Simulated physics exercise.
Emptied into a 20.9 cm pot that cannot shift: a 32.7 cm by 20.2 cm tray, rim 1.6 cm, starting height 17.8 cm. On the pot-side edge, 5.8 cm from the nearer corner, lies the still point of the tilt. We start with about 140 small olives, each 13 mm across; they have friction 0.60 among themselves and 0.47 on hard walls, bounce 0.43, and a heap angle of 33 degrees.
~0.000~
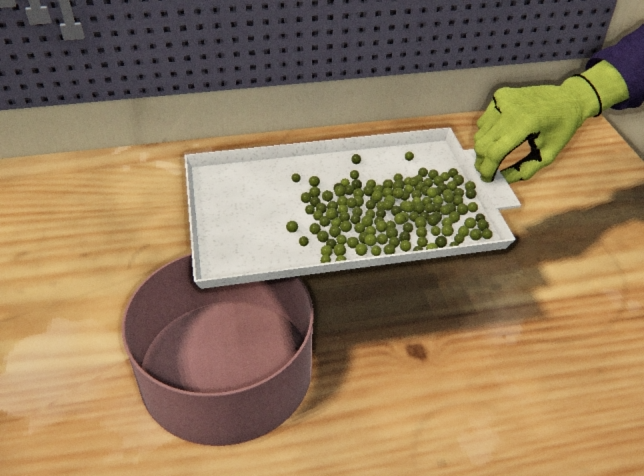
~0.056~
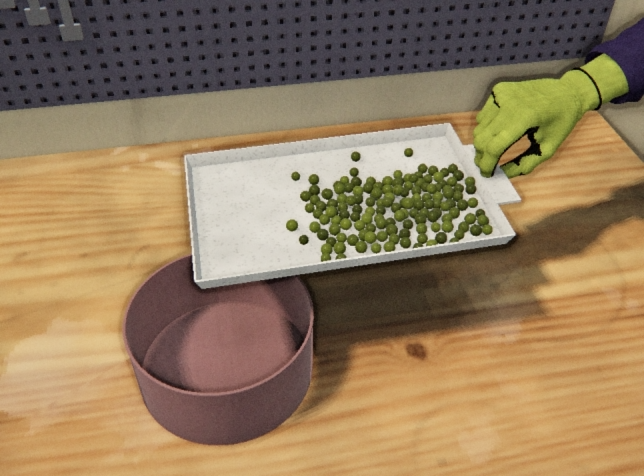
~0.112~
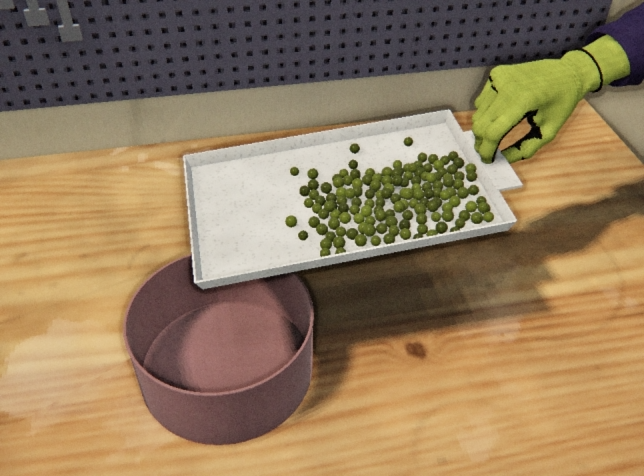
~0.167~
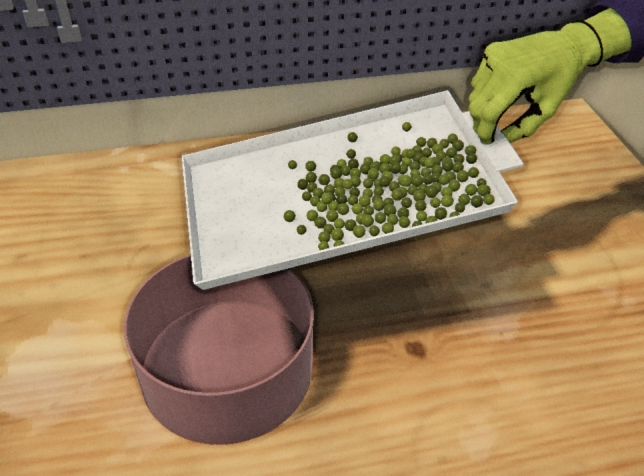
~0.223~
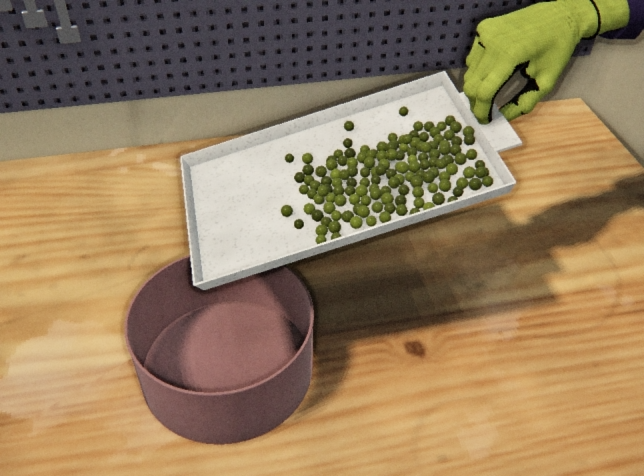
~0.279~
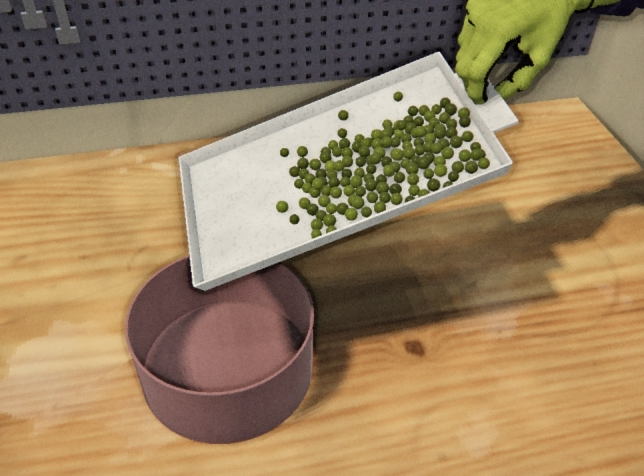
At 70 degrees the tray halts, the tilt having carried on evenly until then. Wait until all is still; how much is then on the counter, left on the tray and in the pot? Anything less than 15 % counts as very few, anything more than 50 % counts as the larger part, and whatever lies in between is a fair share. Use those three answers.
Counter: A fair share. Tray: A fair share. Pot: A fair share.
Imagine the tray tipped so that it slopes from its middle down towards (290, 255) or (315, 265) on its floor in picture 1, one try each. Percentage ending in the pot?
The share comes to about 65 in a hundred, then about 30 in a hundred.
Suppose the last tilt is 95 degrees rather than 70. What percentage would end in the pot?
Around 60 per cent, then.
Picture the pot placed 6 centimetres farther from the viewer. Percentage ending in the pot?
35 per cent.
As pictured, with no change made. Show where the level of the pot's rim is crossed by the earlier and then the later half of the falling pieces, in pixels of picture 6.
First near (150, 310), then at (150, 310).
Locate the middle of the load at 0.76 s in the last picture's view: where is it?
Around (191, 233).
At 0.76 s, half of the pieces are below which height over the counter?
Median height: Approx. 20 cm.
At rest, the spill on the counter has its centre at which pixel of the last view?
I'd put it near (48, 339).
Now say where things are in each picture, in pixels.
The first frame shows tray tilt 0 degrees, front corners at (200, 277) and (509, 237); middle of the pieces at (396, 211); pot at (219, 314).
The second frame shows tray tilt 1 degrees, front corners at (200, 277) and (509, 232); middle of the pieces at (396, 208).
The third frame shows tray tilt 5 degrees, front corners at (200, 278) and (510, 218), lowest corner left front; middle of the pieces at (396, 199).
The fourth frame shows tray tilt 9 degrees, front corners at (199, 279) and (511, 200), lowest corner left front; middle of the pieces at (394, 187).
The fifth frame shows tray tilt 14 degrees, front corners at (198, 280) and (509, 181), lowest corner left front; middle of the pieces at (391, 174).
The sixth frame shows tray tilt 19 degrees, front corners at (198, 281) and (505, 161), lowest corner left front; middle of the pieces at (387, 162); pot at (221, 314). Its pace works out near 85 degrees a second.
Then, at 0.57 s, tilt 44 degrees; the tray holds 100 %, the pot 0 %.
Then, at 0.76 s, tilt 61 degrees; the tray holds 80 %, the pot 0 %.
After 1.07 s, tilt 70 degrees; the tray holds 35 %, the pot 35 %.
At rest (1.8 s), counter 30 %, tray 35 %, pot 35 %.
